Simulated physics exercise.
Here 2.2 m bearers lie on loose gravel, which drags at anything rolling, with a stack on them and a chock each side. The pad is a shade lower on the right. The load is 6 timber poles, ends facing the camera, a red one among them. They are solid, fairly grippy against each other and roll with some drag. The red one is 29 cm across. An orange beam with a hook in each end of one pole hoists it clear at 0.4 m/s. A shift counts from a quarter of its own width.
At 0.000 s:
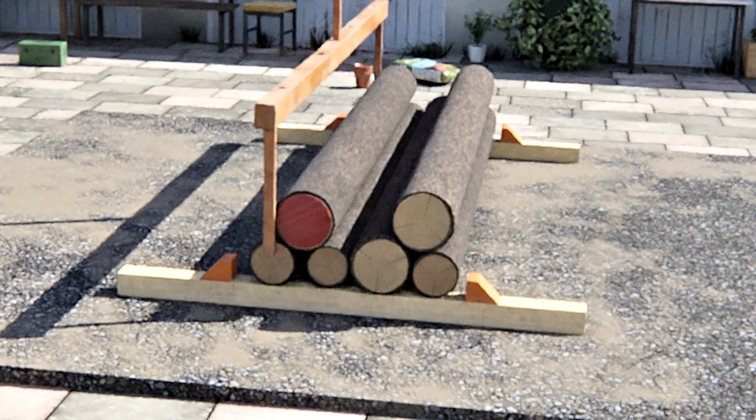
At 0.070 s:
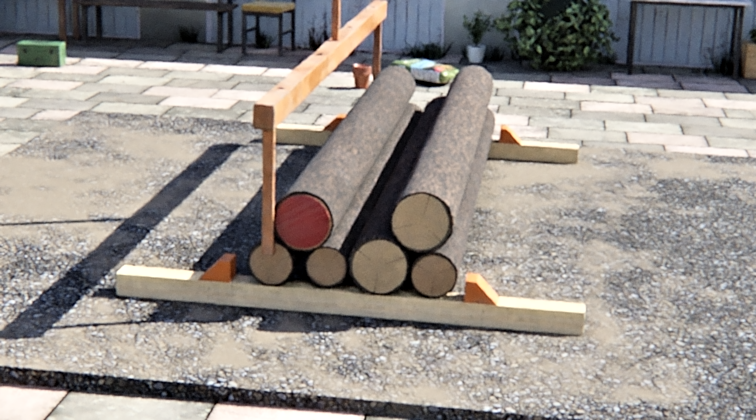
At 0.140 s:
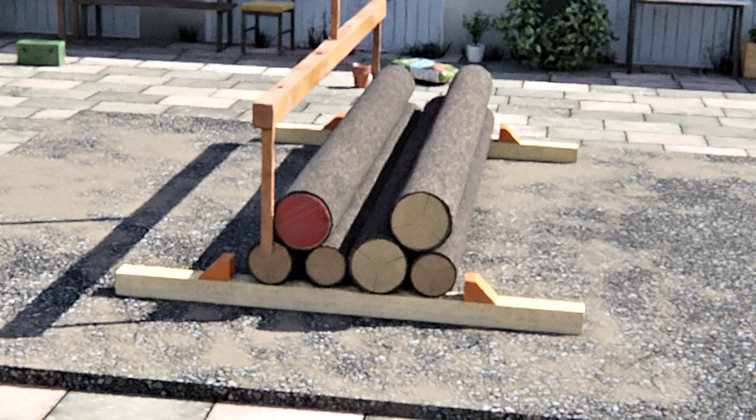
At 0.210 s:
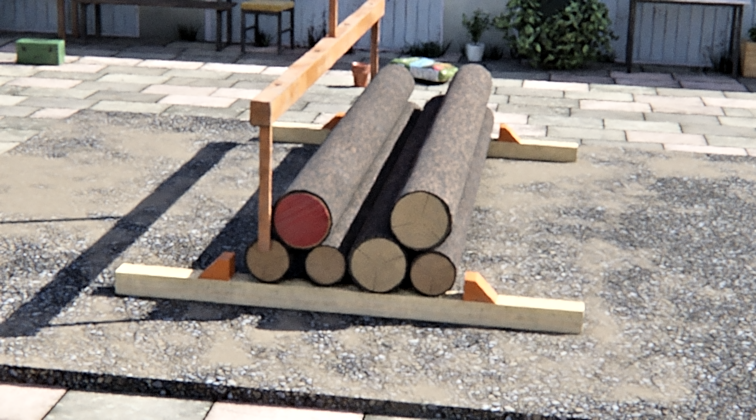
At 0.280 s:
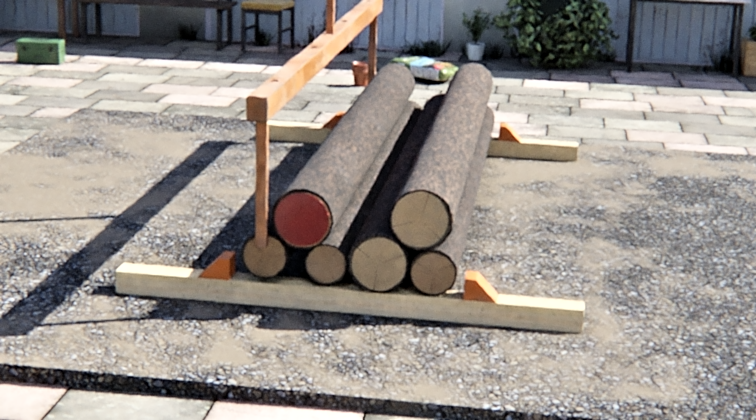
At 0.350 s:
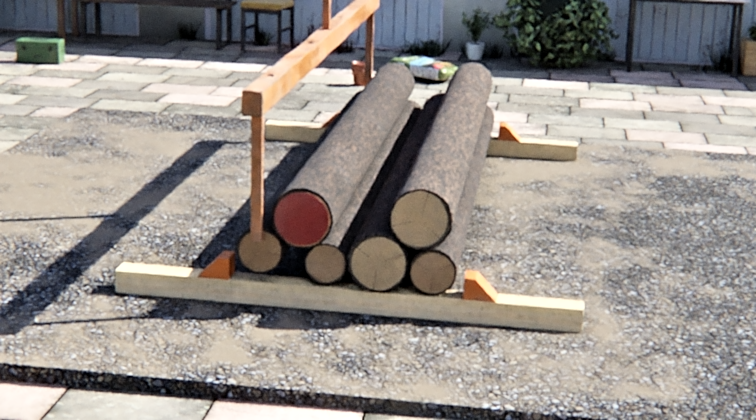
An orange beam slowly drew the bottom-left log slightly up and to the left, out from beside the red-ended one, while the other logs in the stack on the gravel barely moved.
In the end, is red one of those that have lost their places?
Red loses its place.
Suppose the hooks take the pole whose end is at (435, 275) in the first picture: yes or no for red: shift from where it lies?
In that case red no.
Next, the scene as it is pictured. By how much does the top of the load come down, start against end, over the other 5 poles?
About 0 cm.
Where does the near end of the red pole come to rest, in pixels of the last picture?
Around (259, 252).
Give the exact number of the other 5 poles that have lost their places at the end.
1 of them.
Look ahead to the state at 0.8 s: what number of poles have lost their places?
1 by then.
After 0.6 s, red is where it was; 0 others dislodged.
After 0.7 s, red is 4 cm further left and 3 cm lower; 0 others dislodged.
After 0.8 s, red is 8 cm further left and 7 cm lower; 1 other dislodged.
After 0.9 s, red is 14 cm further left and 17 cm lower; 1 other dislodged.
At rest (1.1 s), red is 20 cm further left and 17 cm lower; 1 other dislodged.
